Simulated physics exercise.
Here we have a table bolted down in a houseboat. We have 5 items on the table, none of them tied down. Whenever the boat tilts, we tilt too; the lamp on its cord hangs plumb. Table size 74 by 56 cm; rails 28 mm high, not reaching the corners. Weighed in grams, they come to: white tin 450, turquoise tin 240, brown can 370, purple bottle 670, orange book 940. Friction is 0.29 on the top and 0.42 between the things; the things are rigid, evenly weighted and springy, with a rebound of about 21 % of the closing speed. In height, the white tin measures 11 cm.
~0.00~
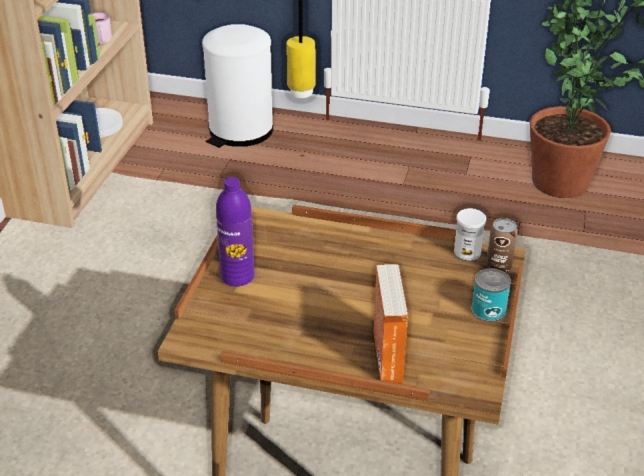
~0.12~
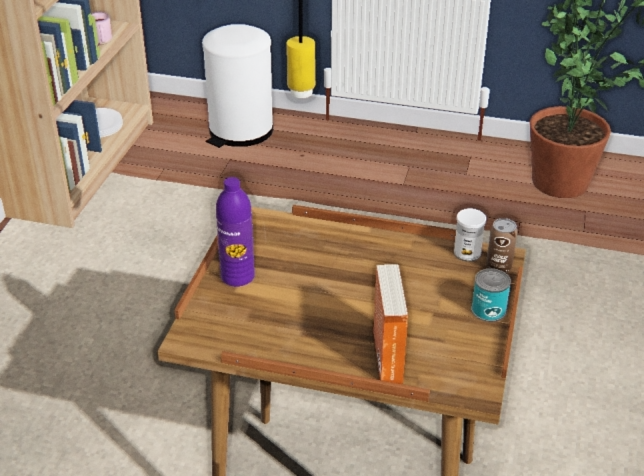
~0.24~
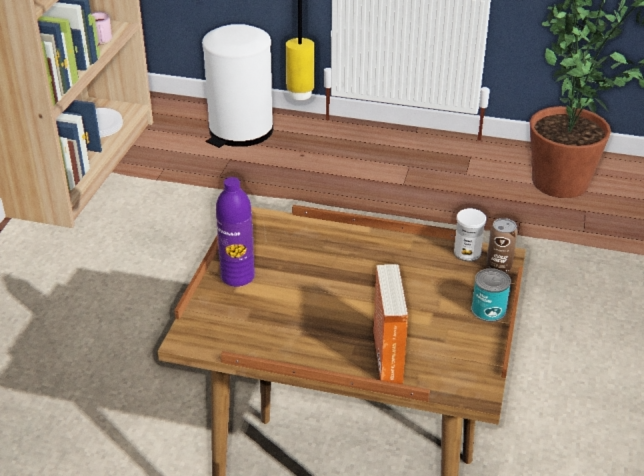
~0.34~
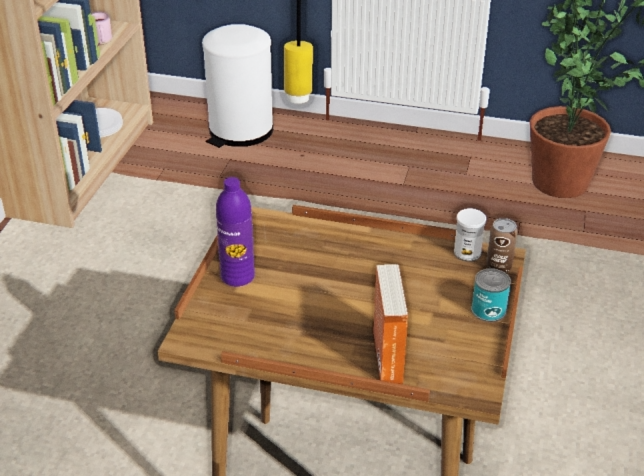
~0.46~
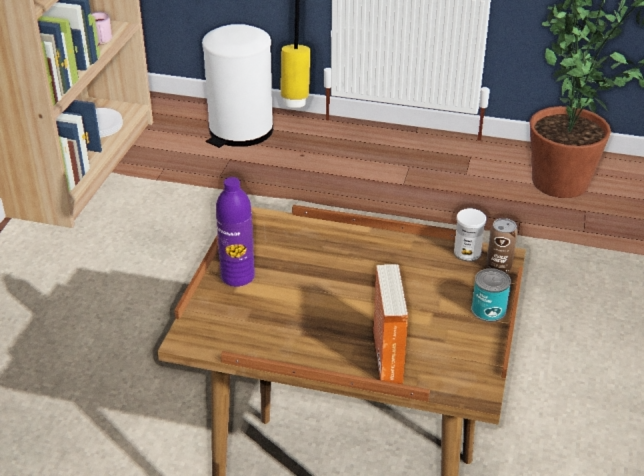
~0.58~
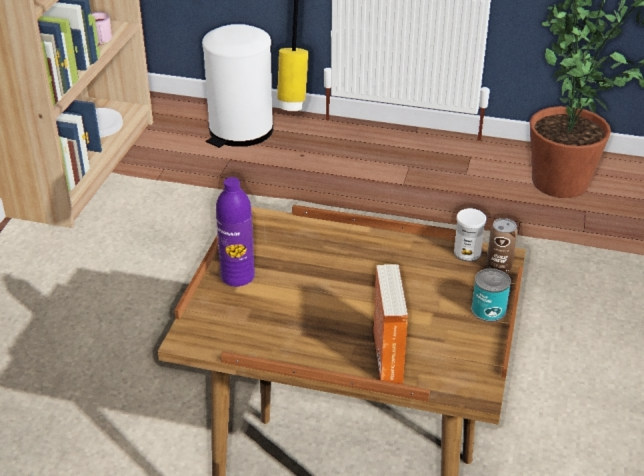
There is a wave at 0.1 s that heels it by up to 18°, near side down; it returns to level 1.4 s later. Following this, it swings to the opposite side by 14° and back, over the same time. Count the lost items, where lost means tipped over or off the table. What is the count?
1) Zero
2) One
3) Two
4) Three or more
1, zero.
After 0.98 s, heel 15°, near side down.
After 1.08 s, heel 12°, near side down; white tin moved 2 cm near (469, 239); turquoise tin moved 2 cm near (490, 299); purple bottle moved 2 cm.
In the end (3.4 s), all 5 under 5 cm from the start. At the end, from the last picture's camera, white tin near (469, 239), turquoise tin near (490, 299).
